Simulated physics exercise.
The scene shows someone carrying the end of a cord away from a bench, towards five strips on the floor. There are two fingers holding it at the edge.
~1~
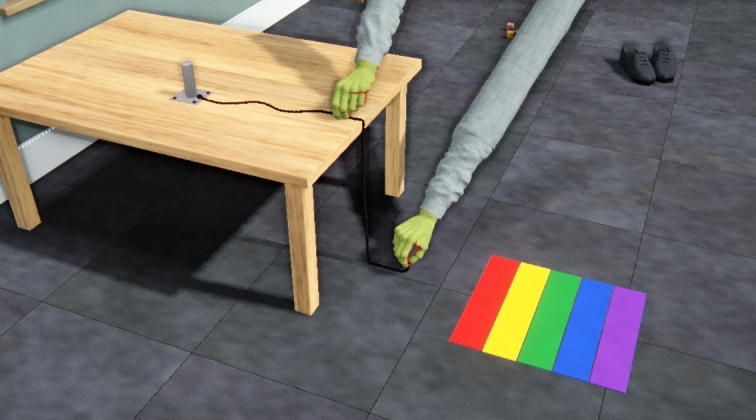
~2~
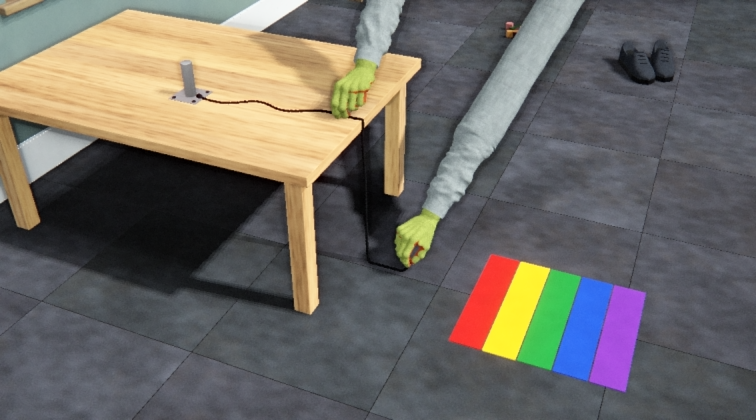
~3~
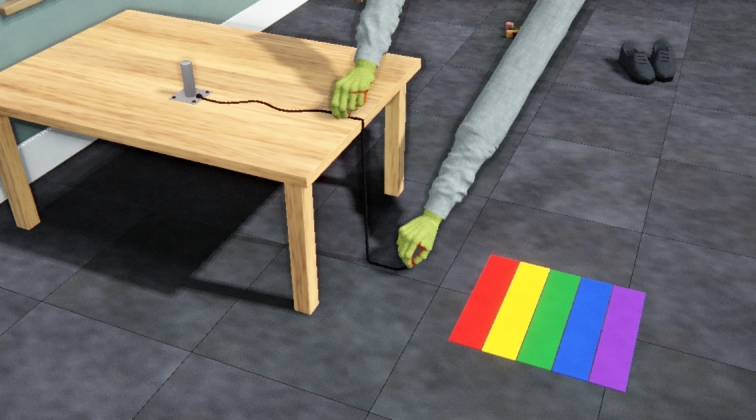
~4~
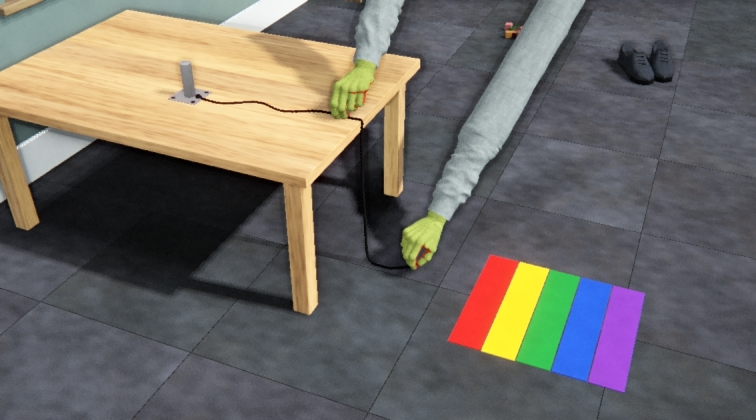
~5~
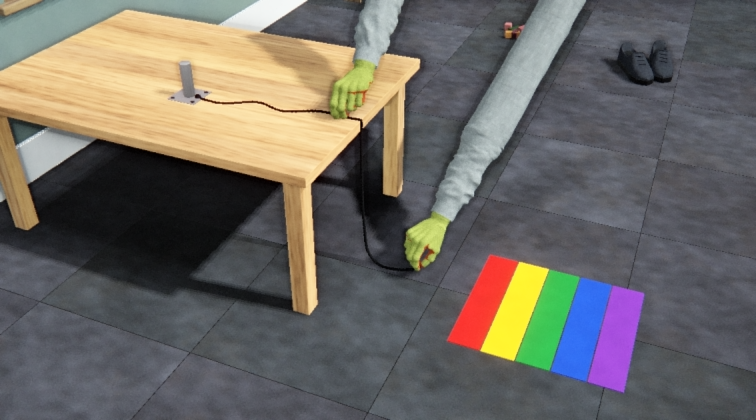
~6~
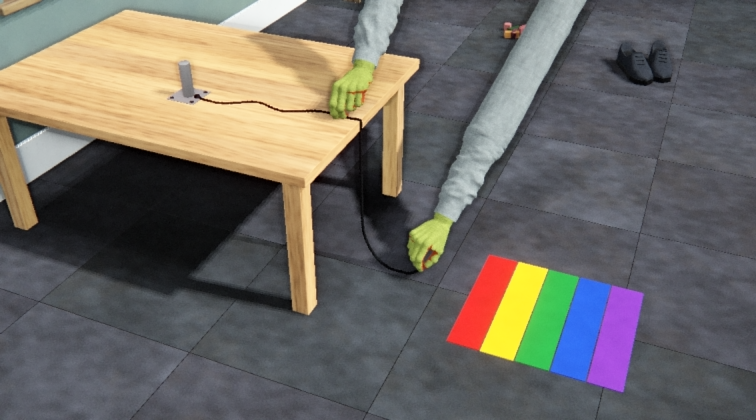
A green hand slowly draws a dark cord's end rightward while another holds it at the table edge.
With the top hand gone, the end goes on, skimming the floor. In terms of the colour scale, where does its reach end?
At yellow.
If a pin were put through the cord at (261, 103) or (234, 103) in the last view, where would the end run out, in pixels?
Per try (px): (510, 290), (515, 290).
Soon after, end near (457, 276); short of the strips.
After that, end near (494, 286); over red.
At the stop, end near (517, 292); over yellow. It gets as far as the yellow strip.
